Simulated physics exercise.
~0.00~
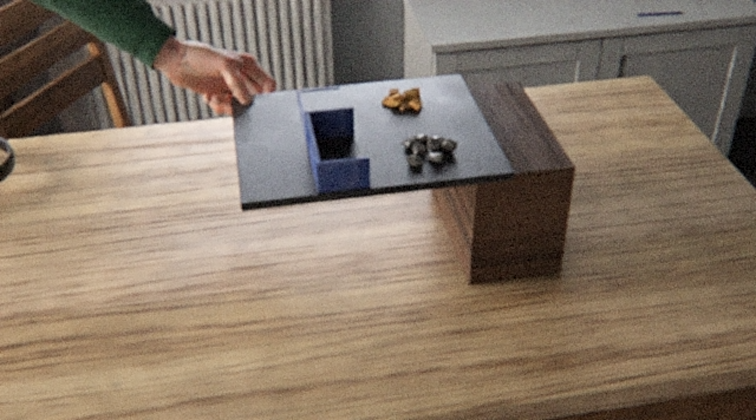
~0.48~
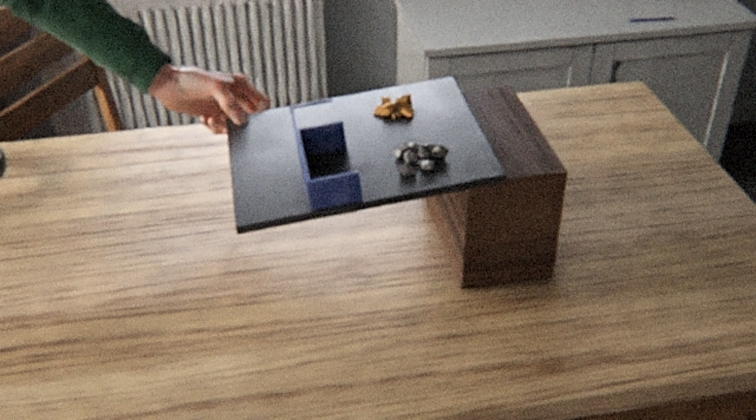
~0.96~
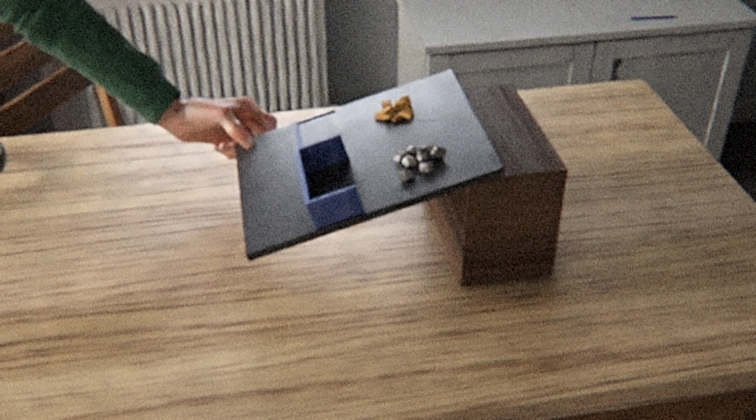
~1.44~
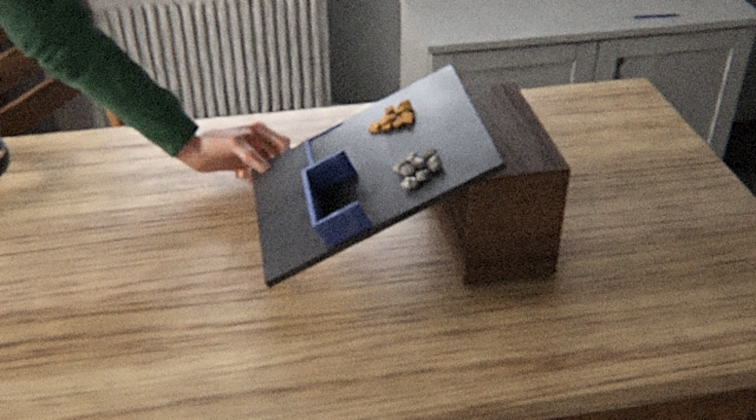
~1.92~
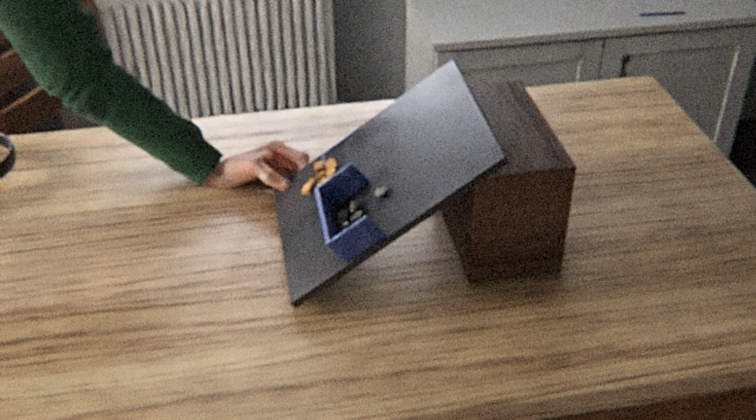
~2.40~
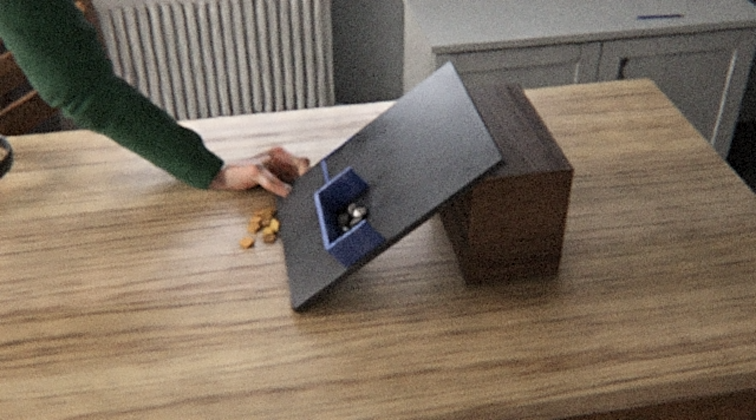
A hand lowered the free end of a dark board propped on a wooden block until two small heaps slid down it, and the grey pieces ended up caught behind the blue fence while the orange ones slipped past onto the table.
